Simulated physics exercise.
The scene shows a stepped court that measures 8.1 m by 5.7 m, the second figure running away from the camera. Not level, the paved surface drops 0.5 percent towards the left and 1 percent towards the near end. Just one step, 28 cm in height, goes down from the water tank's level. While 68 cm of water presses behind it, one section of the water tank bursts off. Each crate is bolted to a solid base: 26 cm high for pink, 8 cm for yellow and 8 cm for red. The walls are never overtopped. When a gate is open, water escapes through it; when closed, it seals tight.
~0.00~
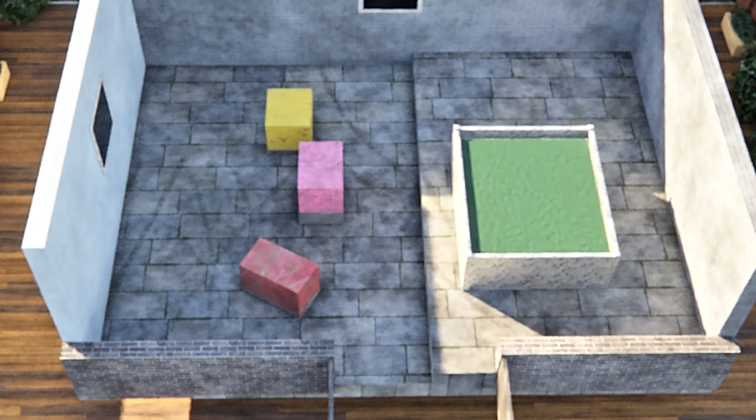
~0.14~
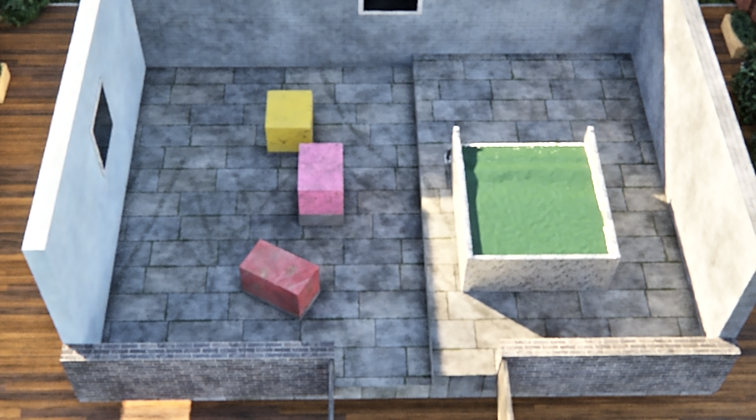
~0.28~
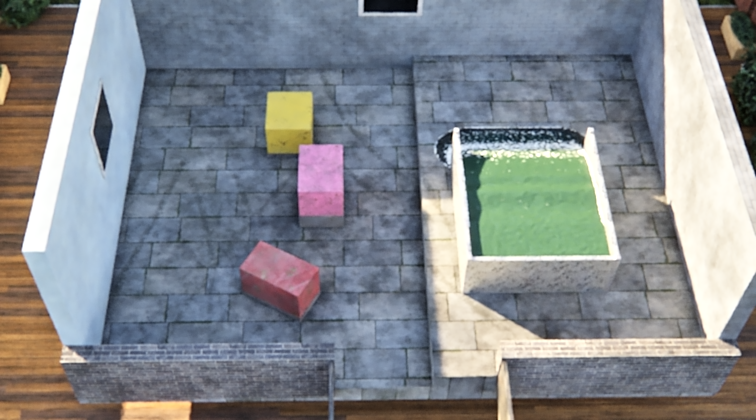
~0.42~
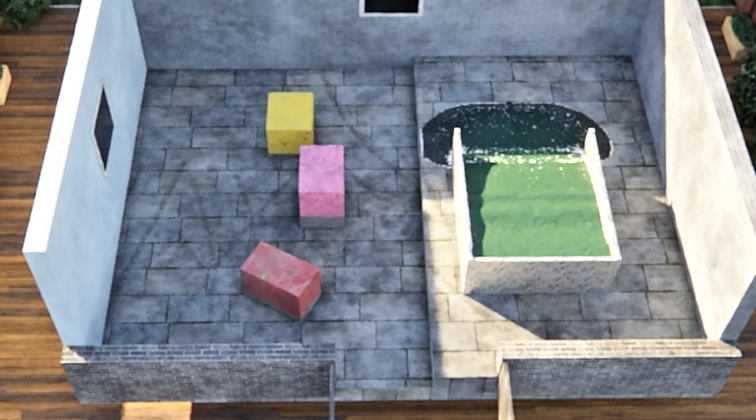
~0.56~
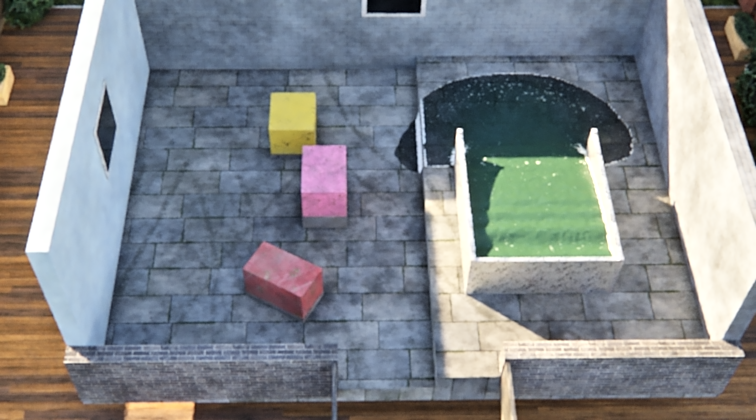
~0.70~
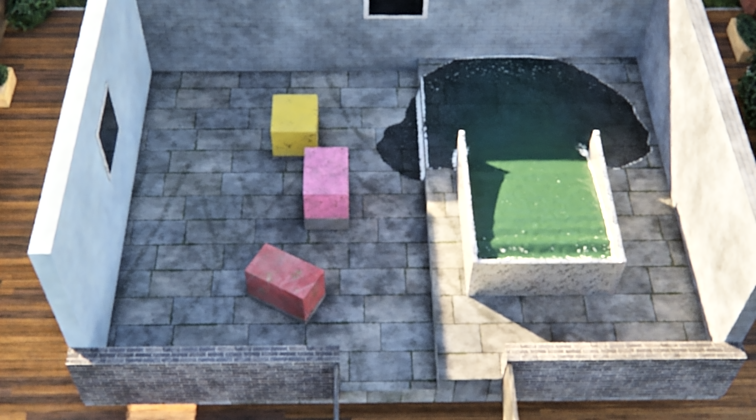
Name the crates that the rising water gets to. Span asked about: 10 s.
Pink crate: High and dry; yellow crate: In the water; red crate: In the water.
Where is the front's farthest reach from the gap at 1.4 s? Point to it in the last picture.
Roughly at pixel (347, 75).
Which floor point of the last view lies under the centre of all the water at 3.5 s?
I'd put it close to (470, 128).
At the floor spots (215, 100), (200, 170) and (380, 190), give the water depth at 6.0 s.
Spot one 10 cm, spot two 7 cm, spot three 4 cm.
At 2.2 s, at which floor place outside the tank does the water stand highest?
About (630, 61).
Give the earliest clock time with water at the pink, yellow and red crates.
The pink one at 3.2 seconds, yellow at 1.8 seconds and red at 5.5 seconds.
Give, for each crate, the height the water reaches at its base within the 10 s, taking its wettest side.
Pink 15 cm, yellow 17 cm, red 13 cm at the peak.
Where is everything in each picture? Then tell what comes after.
In the first frame, the water tank at (532, 192) is whole and still, 68 cm deep.
In the second frame, water pours out at (519, 156) and has run 1.0 m, to (453, 155); deepest outside 17 cm, 68 cm at the water tank's back.
In the third frame, the front is at (440, 148), 1.2 m from the gap at (519, 158); 1.3 m2 of floor is under water; 68 cm left at the back of the water tank.
In the fourth frame, water pours out at (520, 160) and has run 1.5 m, to (425, 137); deepest outside 28 cm, 68 cm at the water tank's back.
In the fifth frame, the front is at (450, 87), 2.0 m from the gap at (522, 161); 4.9 m2 of floor is under water; 65 cm left at the back of the water tank.
In the sixth frame, water pours out at (524, 163) and has run 2.4 m, to (467, 60); deepest outside 28 cm, 58 cm at the water tank's back.
After 1.4 s water covers 25 % of the floor and is deepest (40 cm) near (512, 70); pink plinth not reached, yellow plinth not reached, red plinth not reached.
After 2.2 s water covers 30 % of the floor and is deepest (43 cm) near (630, 61); pink plinth not reached, yellow plinth reached, red plinth not reached.
After 3.5 s water covers 45 % of the floor and is deepest (32 cm) near (147, 108); pink plinth reached, yellow plinth reached, red plinth not reached.
After 6.0 s water covers 85 % of the floor and is deepest (20 cm) near (650, 360); pink plinth reached, yellow plinth reached, red plinth reached.
After 10.0 s water covers 95 % of the floor and is deepest (18 cm) near (108, 341); highest at the pink plinth 15 cm, highest at the yellow plinth 17 cm, highest at the red plinth 13 cm.
